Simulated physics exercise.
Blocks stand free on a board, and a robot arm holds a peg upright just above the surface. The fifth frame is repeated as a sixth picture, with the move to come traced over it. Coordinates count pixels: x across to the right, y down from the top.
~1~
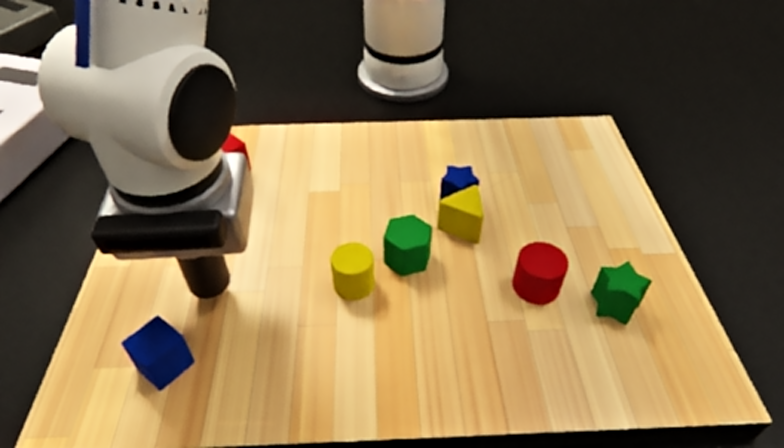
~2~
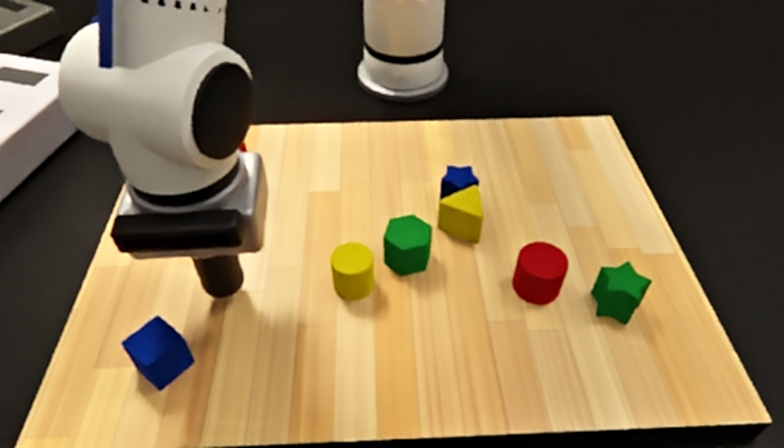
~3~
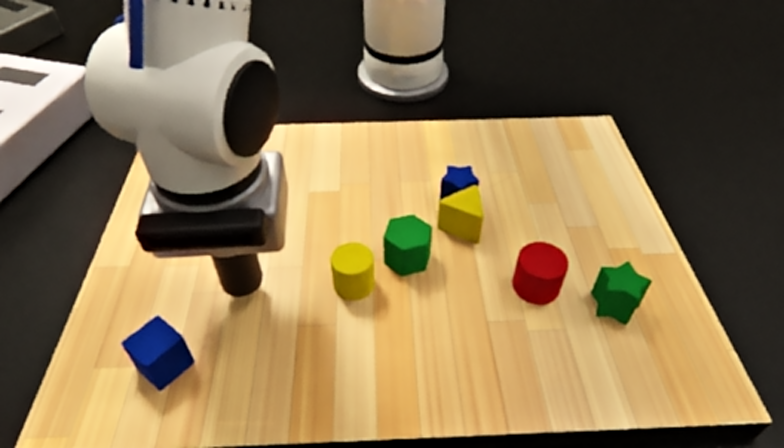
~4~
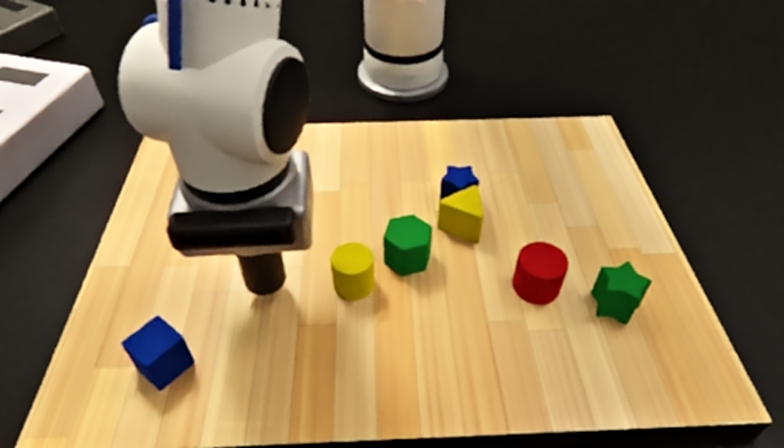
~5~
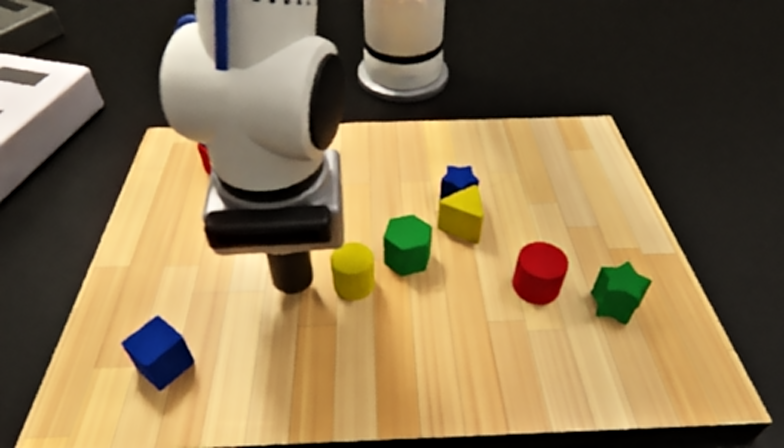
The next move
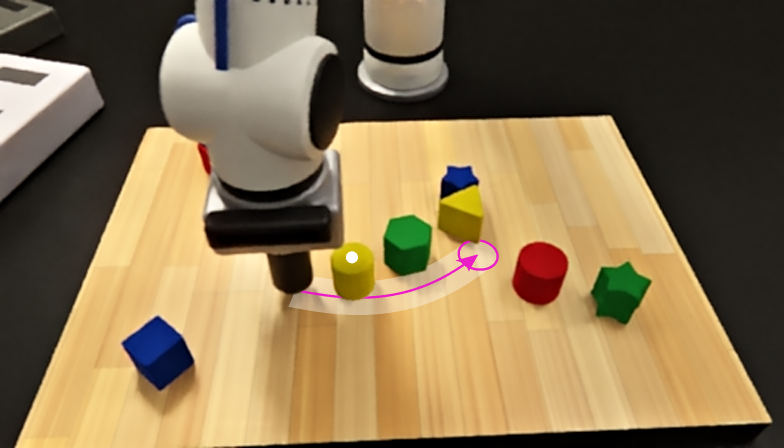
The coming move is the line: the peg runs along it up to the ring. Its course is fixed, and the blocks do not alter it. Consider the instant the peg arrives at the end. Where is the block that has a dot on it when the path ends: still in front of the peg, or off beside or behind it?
Ahead of the peg.
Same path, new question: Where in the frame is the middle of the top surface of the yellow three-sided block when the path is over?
Around pixel (490, 179).
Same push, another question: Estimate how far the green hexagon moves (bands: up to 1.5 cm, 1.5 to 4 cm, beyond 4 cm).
My estimate: Beyond 4 cm.
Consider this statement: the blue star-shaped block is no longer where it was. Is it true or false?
This is true.
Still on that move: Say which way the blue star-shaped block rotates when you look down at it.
From overhead, the rotation is counterclockwise.
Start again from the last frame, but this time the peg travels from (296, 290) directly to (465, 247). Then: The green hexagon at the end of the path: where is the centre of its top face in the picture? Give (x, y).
The middle of its top is at (493, 198).
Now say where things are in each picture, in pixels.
Peg tip at (210, 282); block tops, yellow cylinder at (352, 257); green hexagon at (408, 231); blue star-shaped block at (460, 175); yellow three-sided block at (466, 200), in the first picture.
Peg at (224, 282); blocks unchanged, in the second picture.
Peg at (242, 281); blocks unchanged, in the third picture.
Peg at (265, 279); blocks unchanged, in the fourth picture.
Peg at (293, 278); yellow cylinder at (352, 257); green hexagon at (408, 231); blue star-shaped block at (460, 175); yellow three-sided block at (466, 200), in the fifth picture.
Path on the board, from (296, 290) via (363, 298) and (428, 285), ending at (478, 255); the dot is on the yellow cylinder.
What follows on the original path. One third of the way, peg at (363, 285); yellow cylinder at (397, 251); green hexagon at (419, 224).
Two thirds of the way, peg at (430, 272); yellow cylinder at (450, 231); green hexagon at (433, 202), turned 55° anticlockwise; blue star-shaped block at (461, 172); yellow three-sided block at (470, 195), turned 30° clockwise.
At the end, peg at (480, 242); yellow cylinder at (494, 202); green hexagon at (432, 198), turned 70° anticlockwise; blue star-shaped block at (461, 169), turned 25° anticlockwise; yellow three-sided block at (490, 179), turned 30° anticlockwise.
